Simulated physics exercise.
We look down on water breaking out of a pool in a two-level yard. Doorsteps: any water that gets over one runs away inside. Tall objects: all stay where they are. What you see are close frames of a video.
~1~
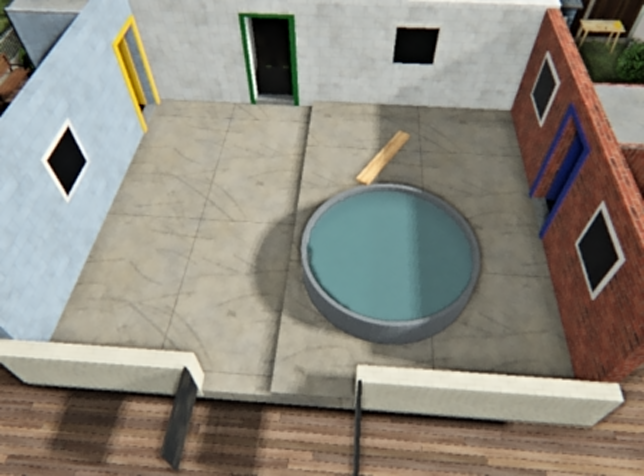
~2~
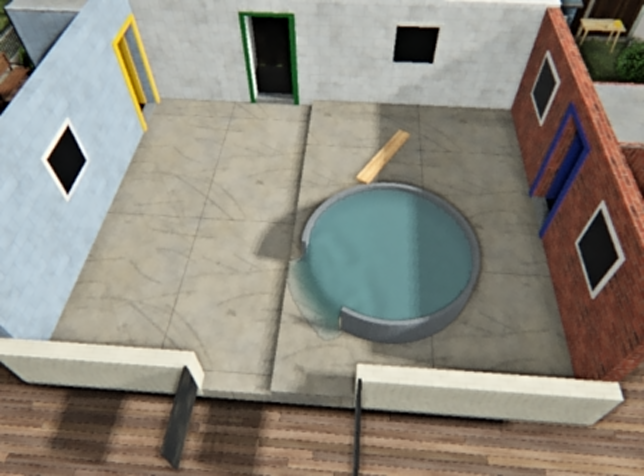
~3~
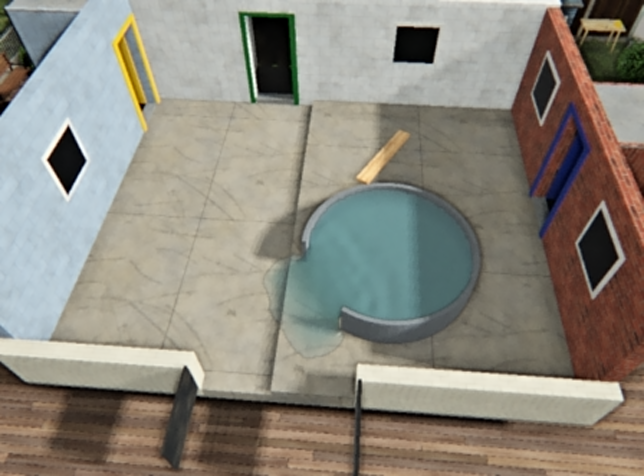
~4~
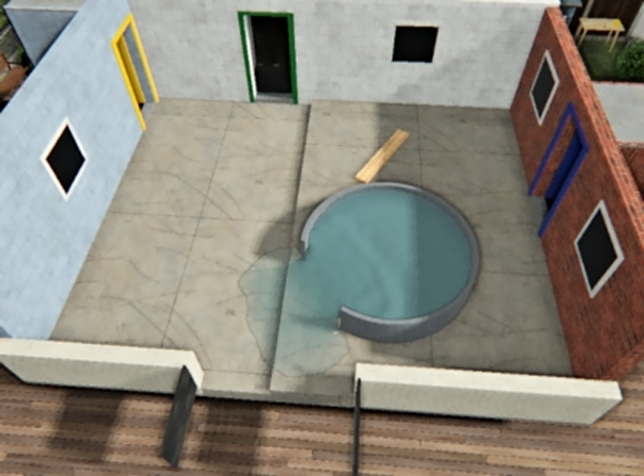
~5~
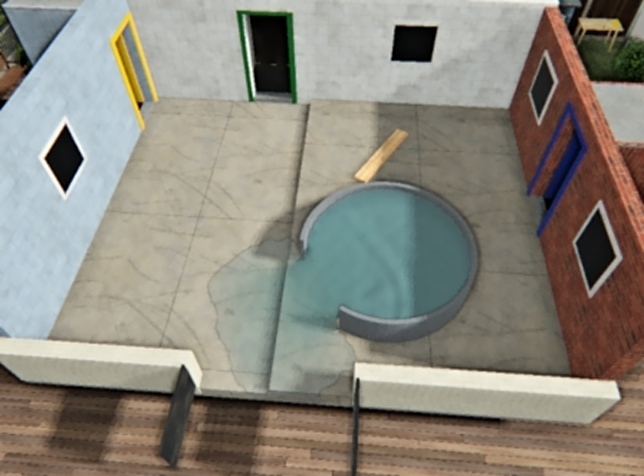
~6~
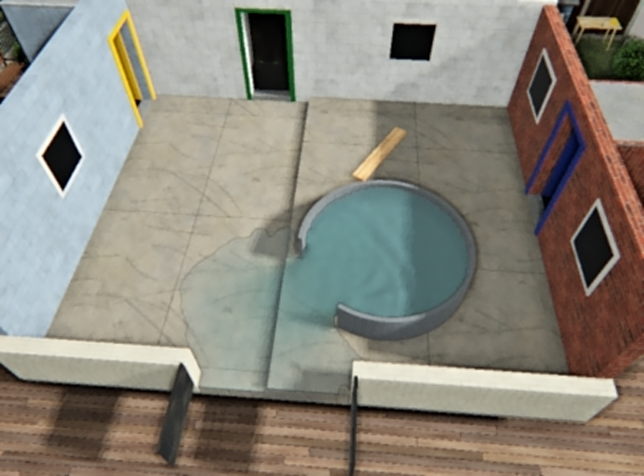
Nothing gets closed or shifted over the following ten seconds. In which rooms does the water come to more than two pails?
Taking them in turn, the blue door keeps to two pails or fewer, the yellow door goes beyond two pails, the green door keeps to two pails or fewer.
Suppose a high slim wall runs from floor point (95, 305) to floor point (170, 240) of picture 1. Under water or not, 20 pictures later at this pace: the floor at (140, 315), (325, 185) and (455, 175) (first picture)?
Submerged; untouched; untouched.
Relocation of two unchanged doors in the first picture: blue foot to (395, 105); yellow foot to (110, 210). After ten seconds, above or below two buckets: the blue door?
The blue one falls short.
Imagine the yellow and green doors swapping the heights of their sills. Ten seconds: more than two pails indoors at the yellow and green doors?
Results - yellow door fails to reach it, green door crosses the line.
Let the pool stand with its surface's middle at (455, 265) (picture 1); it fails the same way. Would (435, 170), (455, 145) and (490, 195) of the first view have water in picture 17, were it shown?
Result: Spared; spared; spared.
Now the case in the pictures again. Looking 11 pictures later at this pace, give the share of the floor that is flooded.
Some 25 per cent.
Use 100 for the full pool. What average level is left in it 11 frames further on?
That comes to about 62 per cent.
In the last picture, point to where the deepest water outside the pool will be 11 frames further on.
I'd point to about (48, 359).
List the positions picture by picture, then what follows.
The first frame shows still water in the round pool at (389, 250).
In the second frame, the front is at (297, 261), out from the gap at (314, 291).
In the third frame, the front is at (316, 352), out from the gap at (314, 292).
In the fourth frame, the front is at a hidden place, out from the gap at (313, 292).
In the fifth frame, water pours out at (312, 292) and has run to a hidden place.
In the sixth frame, water pours out at (310, 289) and has run to a hidden place.
A moment on, water covers 20 % of the floor; the blue door not reached, the yellow door not reached, the green door not reached.
Next, water covers 25 % of the floor; the blue door not reached, the yellow door not reached, the green door not reached.
Then, water covers 25 % of the floor; the blue door not reached, the yellow door not reached, the green door not reached.
Later, water covers 50 % of the floor; the blue door not reached, the yellow door wet at the sill, nothing in, the green door wet at the sill, nothing in.
In the end, water covers 55 % of the floor; the blue door not reached, the yellow door over two buckets in, the green door under two buckets in.
